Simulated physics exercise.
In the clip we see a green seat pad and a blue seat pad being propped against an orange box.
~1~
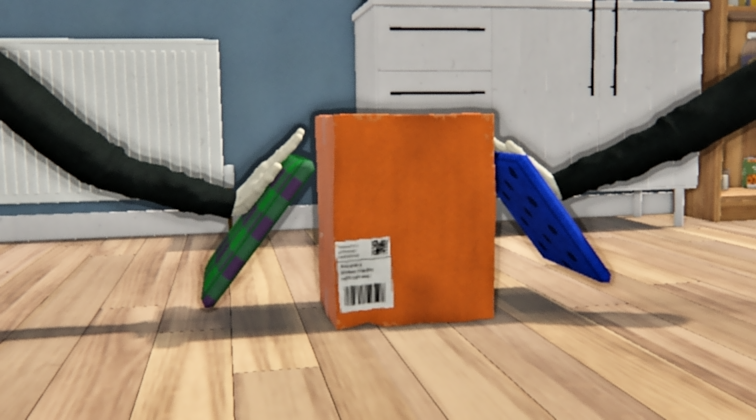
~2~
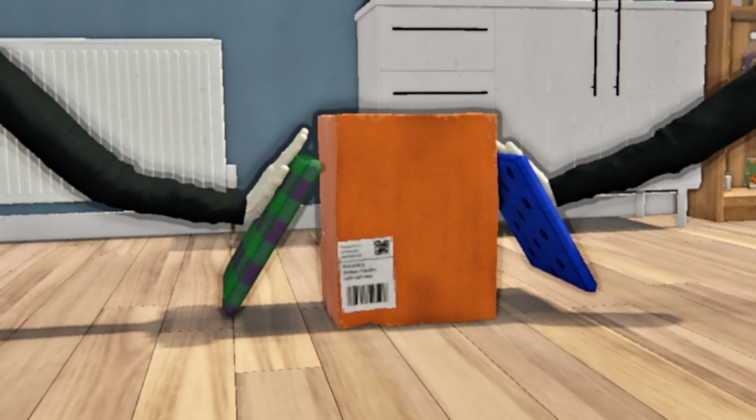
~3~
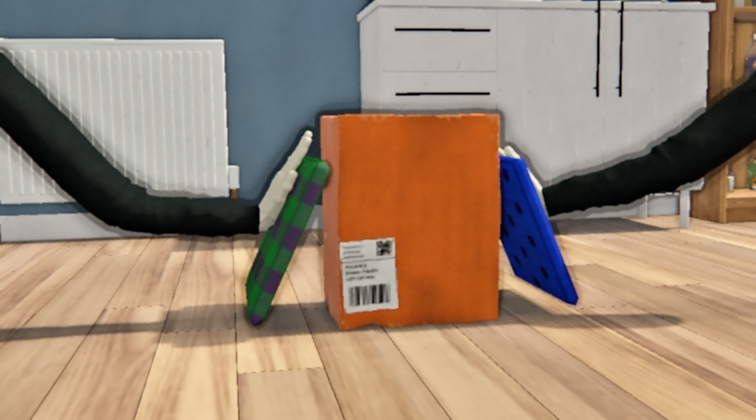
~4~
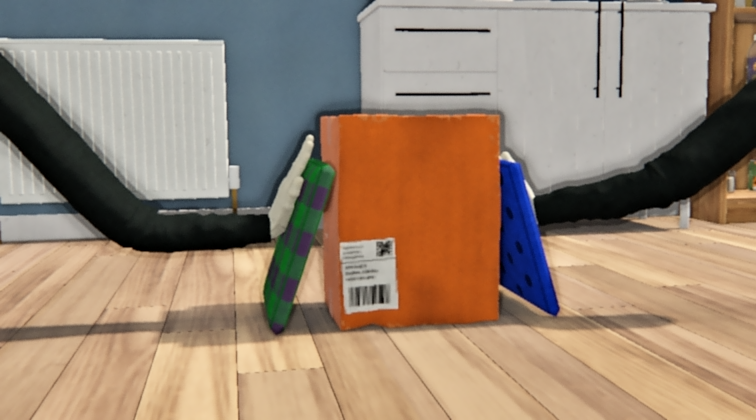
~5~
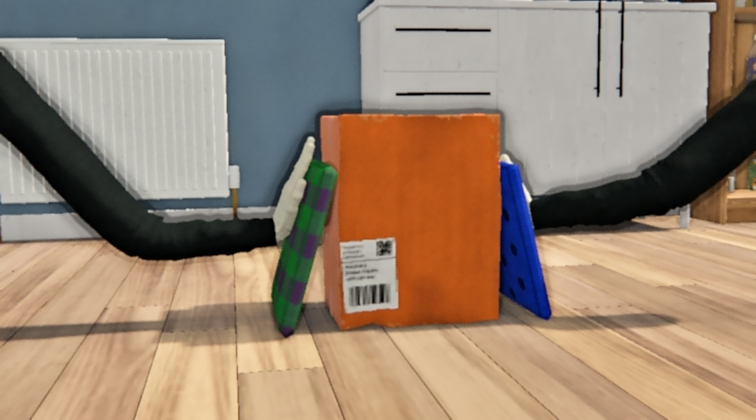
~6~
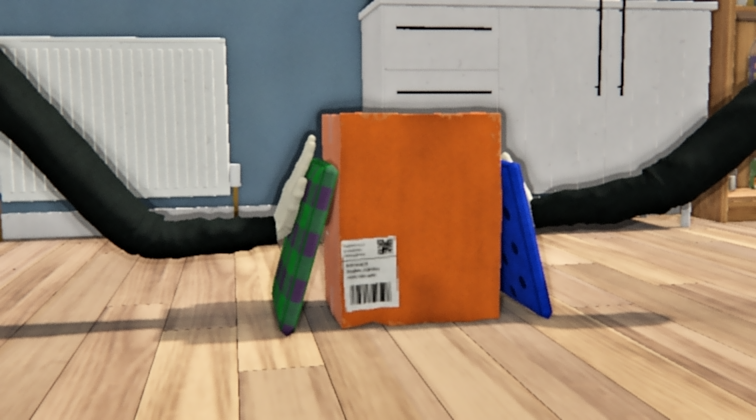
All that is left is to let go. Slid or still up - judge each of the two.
Green seat pad: Still up; blue seat pad: Still up.
Then, 0.60 s after the last picture, green seat pad leaning near (302, 239); blue seat pad leaning near (504, 232).
At rest, green seat pad leaning near (303, 239); blue seat pad leaning near (503, 232). The green seat pad holds its lean and the blue seat pad remains propped up.
